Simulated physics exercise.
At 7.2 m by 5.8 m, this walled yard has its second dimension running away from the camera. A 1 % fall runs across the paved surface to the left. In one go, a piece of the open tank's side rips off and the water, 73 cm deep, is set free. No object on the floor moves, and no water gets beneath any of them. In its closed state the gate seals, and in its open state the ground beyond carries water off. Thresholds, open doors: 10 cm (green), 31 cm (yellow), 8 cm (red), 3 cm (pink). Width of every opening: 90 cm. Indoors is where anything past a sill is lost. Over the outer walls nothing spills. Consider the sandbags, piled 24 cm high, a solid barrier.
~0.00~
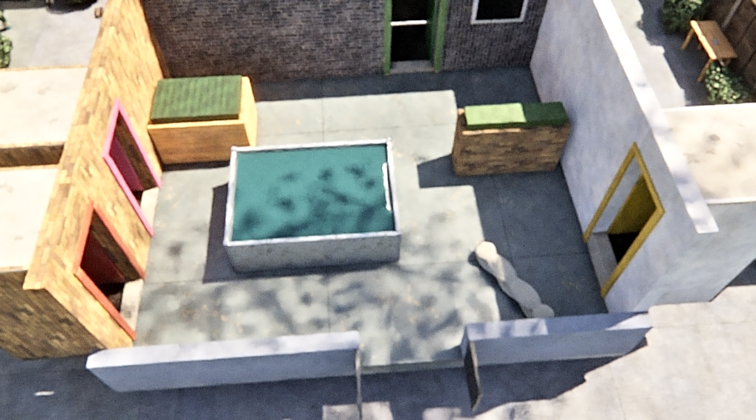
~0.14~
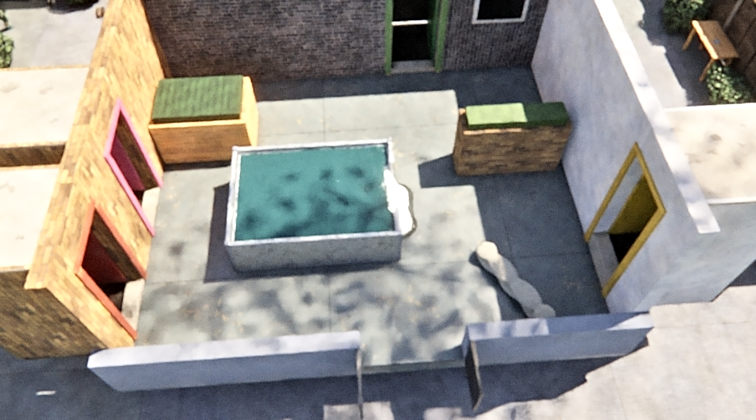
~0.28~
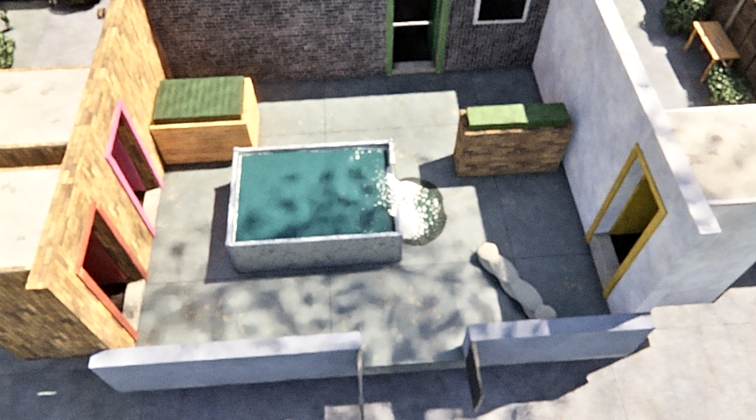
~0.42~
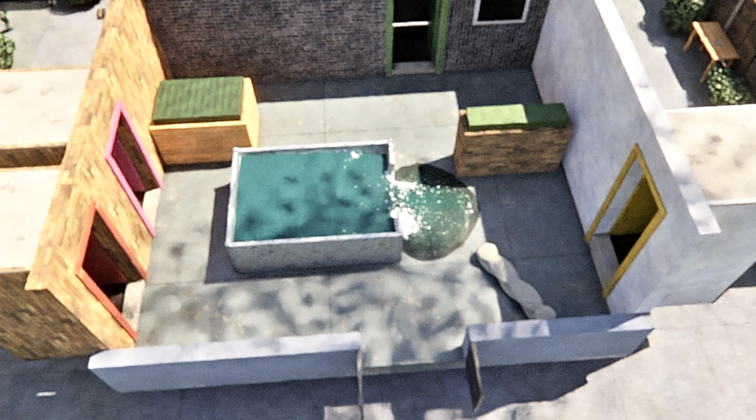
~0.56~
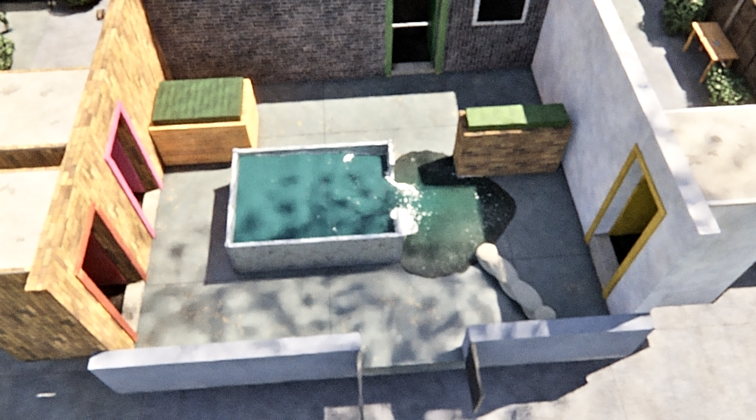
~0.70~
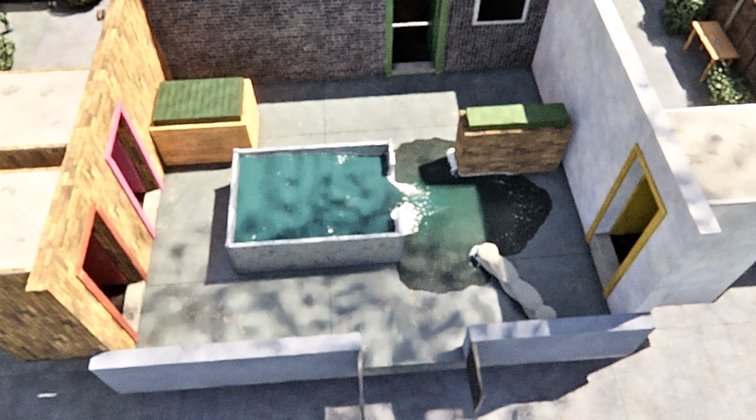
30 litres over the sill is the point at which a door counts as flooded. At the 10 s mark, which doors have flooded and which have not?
The green door has not; the yellow door has not; the red door has not; the pink door has not.
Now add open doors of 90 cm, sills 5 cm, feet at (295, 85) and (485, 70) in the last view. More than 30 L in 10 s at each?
Well, the first is shy of the mark and the second is beyond the mark.
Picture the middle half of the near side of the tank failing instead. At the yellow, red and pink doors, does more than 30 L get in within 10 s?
Then it goes yellow fine, red too high, pink too high.
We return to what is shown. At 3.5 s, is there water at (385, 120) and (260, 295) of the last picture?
I'd say drenched, then spared.
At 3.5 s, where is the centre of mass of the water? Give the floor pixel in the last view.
At about (417, 217).
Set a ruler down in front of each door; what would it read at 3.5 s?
Measured in centimetres, the green door gives 9, the yellow door 19, the red door 0 and the pink door 0.
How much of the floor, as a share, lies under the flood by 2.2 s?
Roughly 40 % of the floor is wet.
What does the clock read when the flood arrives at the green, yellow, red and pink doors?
Doors: Green 2.0 s / yellow 1.2 s / red 6.0 s / pink 7.5 s.
After 1.4 s water covers 25 % of the floor and is deepest (44 cm) near (397, 209); green door not reached, yellow door 20 cm at the sill, 0 L in, red door not reached, pink door not reached.
After 2.2 s water covers 40 % of the floor and is deepest (42 cm) near (559, 189); green door 12 cm at the sill, 0 L in, yellow door 24 cm at the sill, 0 L in, red door not reached, pink door not reached.
After 3.5 s water covers 45 % of the floor and is deepest (38 cm) near (605, 300); green door 9 cm at the sill, 4 L in, yellow door 19 cm at the sill, 0 L in, red door not reached, pink door not reached.
After 6.0 s water covers 75 % of the floor and is deepest (26 cm) near (564, 206); green door 7 cm at the sill, 5 L in, yellow door 21 cm at the sill, 0 L in, red door not reached, pink door not reached.
After 10.0 s water covers 90 % of the floor and is deepest (18 cm) near (178, 91); green door 9 cm at the sill, 11 L in, yellow door 13 cm at the sill, 0 L in, red door 9 cm at the sill, 9 L in, pink door 3 cm at the sill, 0 L in.
